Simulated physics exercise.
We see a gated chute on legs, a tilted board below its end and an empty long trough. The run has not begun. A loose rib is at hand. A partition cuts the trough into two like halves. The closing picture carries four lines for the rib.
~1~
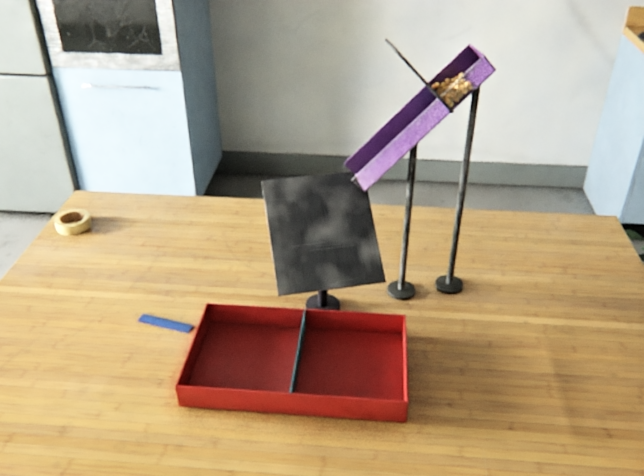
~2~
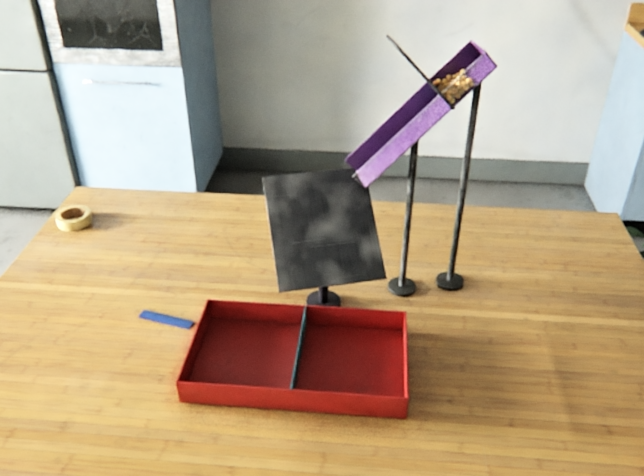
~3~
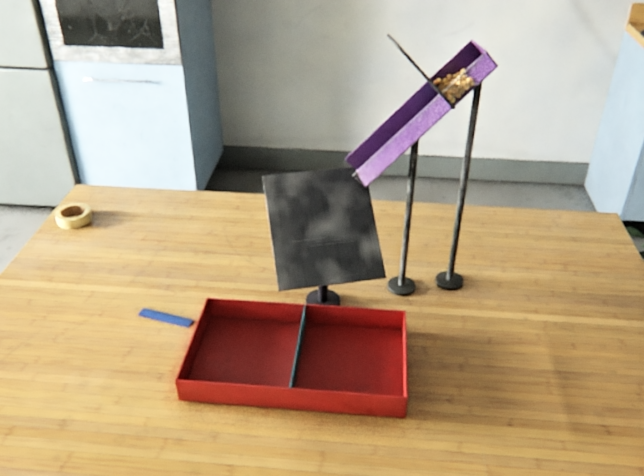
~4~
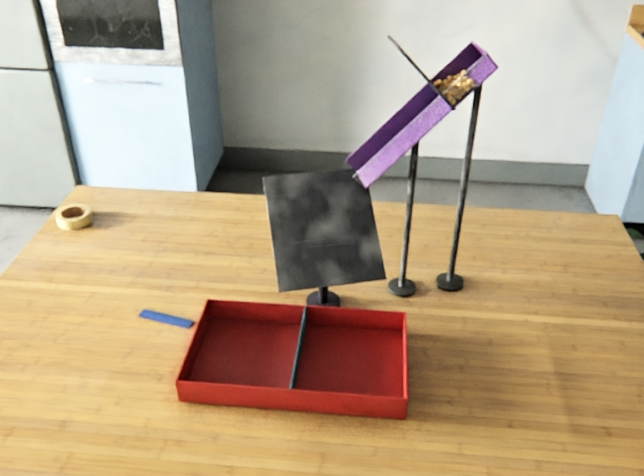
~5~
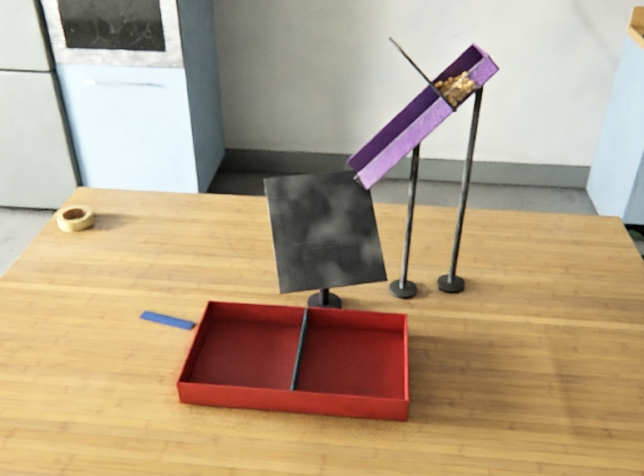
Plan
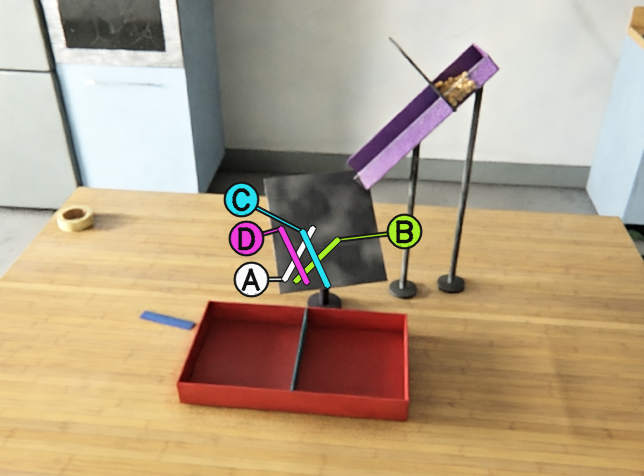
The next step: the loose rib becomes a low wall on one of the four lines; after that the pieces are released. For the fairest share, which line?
A.
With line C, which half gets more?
Right.
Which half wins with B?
The left half.
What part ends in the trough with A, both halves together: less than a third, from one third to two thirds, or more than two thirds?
More than two thirds.
On the marked copy, line A from (312, 228) to (284, 279); line B from (337, 240) to (296, 280); line C from (302, 231) to (327, 285); line D from (281, 228) to (306, 282).
Choosing A, of what is caught, close to half in the left half, close to half in the right.
Choosing B, of what is caught, all but a few in the left half, a small share in the right.
Choosing C, of what is caught, a small share in the left half, the bulk in the right.
Choosing D, of what is caught, only a few in the left half, all but a few in the right.
